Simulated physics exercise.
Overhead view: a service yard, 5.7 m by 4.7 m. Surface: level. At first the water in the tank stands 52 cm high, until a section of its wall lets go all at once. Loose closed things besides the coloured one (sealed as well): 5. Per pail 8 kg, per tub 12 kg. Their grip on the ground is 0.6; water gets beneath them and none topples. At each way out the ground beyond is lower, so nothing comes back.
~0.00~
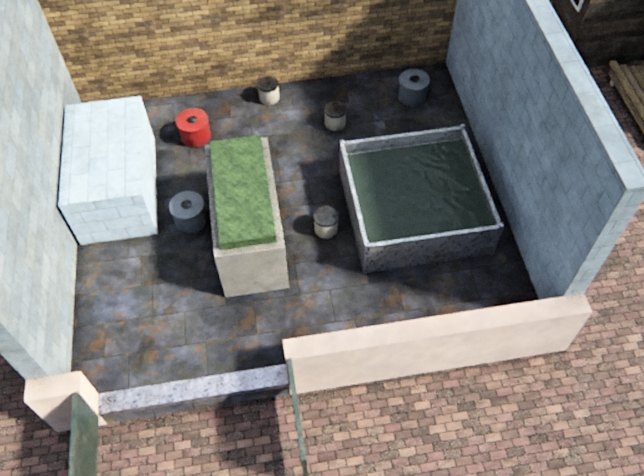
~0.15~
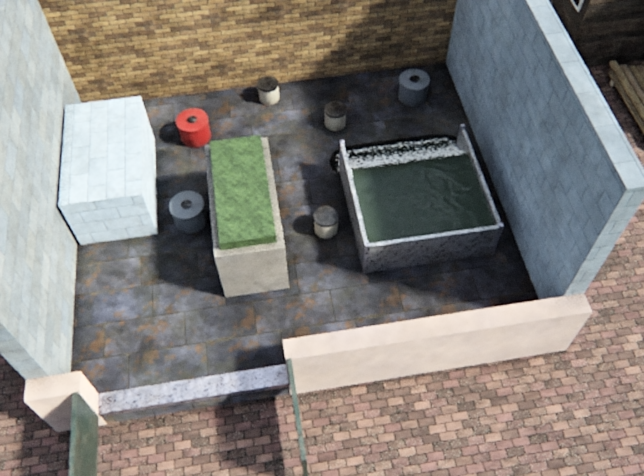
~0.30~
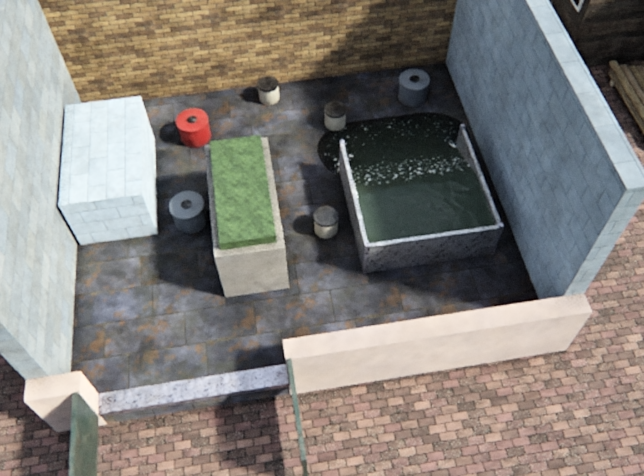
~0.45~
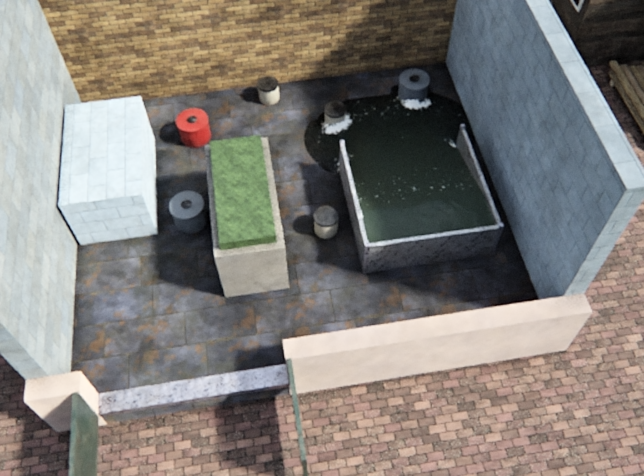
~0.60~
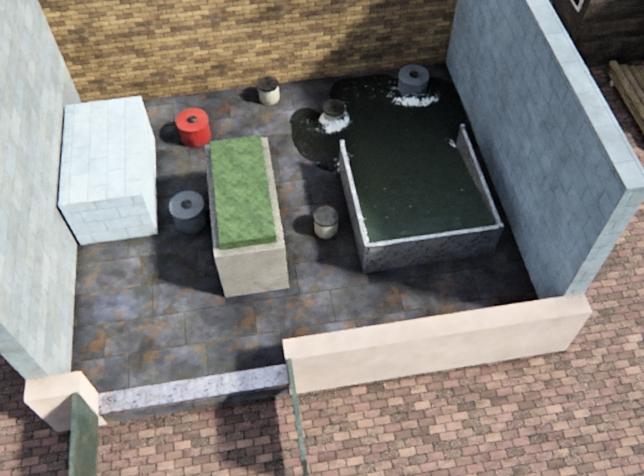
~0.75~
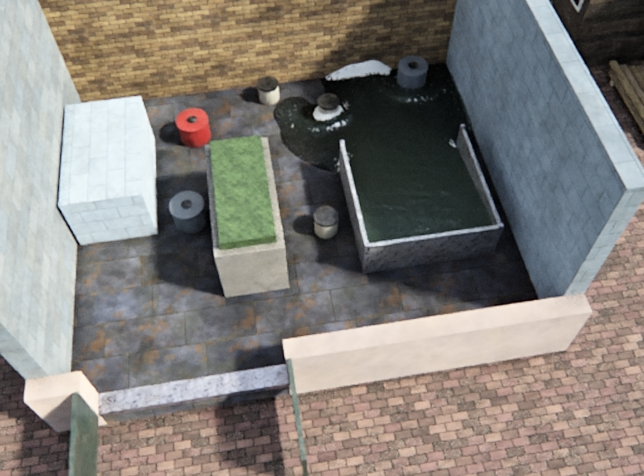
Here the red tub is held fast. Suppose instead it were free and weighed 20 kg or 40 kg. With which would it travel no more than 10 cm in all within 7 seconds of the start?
It's going to need the heavier option.
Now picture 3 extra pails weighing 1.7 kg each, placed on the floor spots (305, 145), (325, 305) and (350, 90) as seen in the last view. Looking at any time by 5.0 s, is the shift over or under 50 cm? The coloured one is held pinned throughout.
In that order: Farther, then not as far, then farther.
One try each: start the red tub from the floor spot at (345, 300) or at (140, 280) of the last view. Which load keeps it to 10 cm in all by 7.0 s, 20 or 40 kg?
Try 1: Lesser mass sufficient. Try 2: Lesser mass sufficient.
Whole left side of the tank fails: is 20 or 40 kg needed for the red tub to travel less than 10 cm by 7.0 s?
That way round, the lesser mass holds.
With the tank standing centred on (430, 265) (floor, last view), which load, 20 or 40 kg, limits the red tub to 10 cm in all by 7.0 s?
Then the outcome is clear: The heavier mass alone works.
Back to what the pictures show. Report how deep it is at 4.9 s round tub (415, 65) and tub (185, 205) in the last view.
Roughly 8 and 5 cm.
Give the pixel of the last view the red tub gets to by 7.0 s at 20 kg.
Estimated position: Close to (176, 160).
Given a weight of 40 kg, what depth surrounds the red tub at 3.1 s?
Close to 8 cm deep.
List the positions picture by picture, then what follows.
In the first frame, the red tub at (192, 120), on the bottom; 2.5 m2 under water; 0 of 6 have shifted.
In the second frame, the red tub at (192, 120), on the bottom; water covers 3.3 m2; 0 of 6 have shifted.
In the third frame, the red tub at (192, 120), on the bottom; 4.3 m2 under water; 0 of 6 have shifted.
In the fourth frame, the red tub at (192, 120), on the bottom; water covers 5.3 m2; 0 of 6 have shifted.
In the fifth frame, the red tub at (192, 120), on the bottom; water covers 6.2 m2; 1 of 6 have shifted.
In the sixth frame, the red tub at (192, 120), on the bottom; 7.0 m2 under water; 2 of 6 have shifted.
After 1.4 s the red tub would be 0 cm from its start with 20 kg and 0 cm from its start with 40 kg; 0 cm of water round it then.
After 3.1 s the red tub would be 19 cm from its start with 20 kg and 1 cm from its start with 40 kg; 8 cm of water round it then.
After 4.9 s the red tub would be 29 cm from its start with 20 kg and 1 cm from its start with 40 kg; 12 cm of water round it then.
After 7.0 s the red tub would be 75 cm from its start with 20 kg and 1 cm from its start with 40 kg; 10 cm of water round it then.
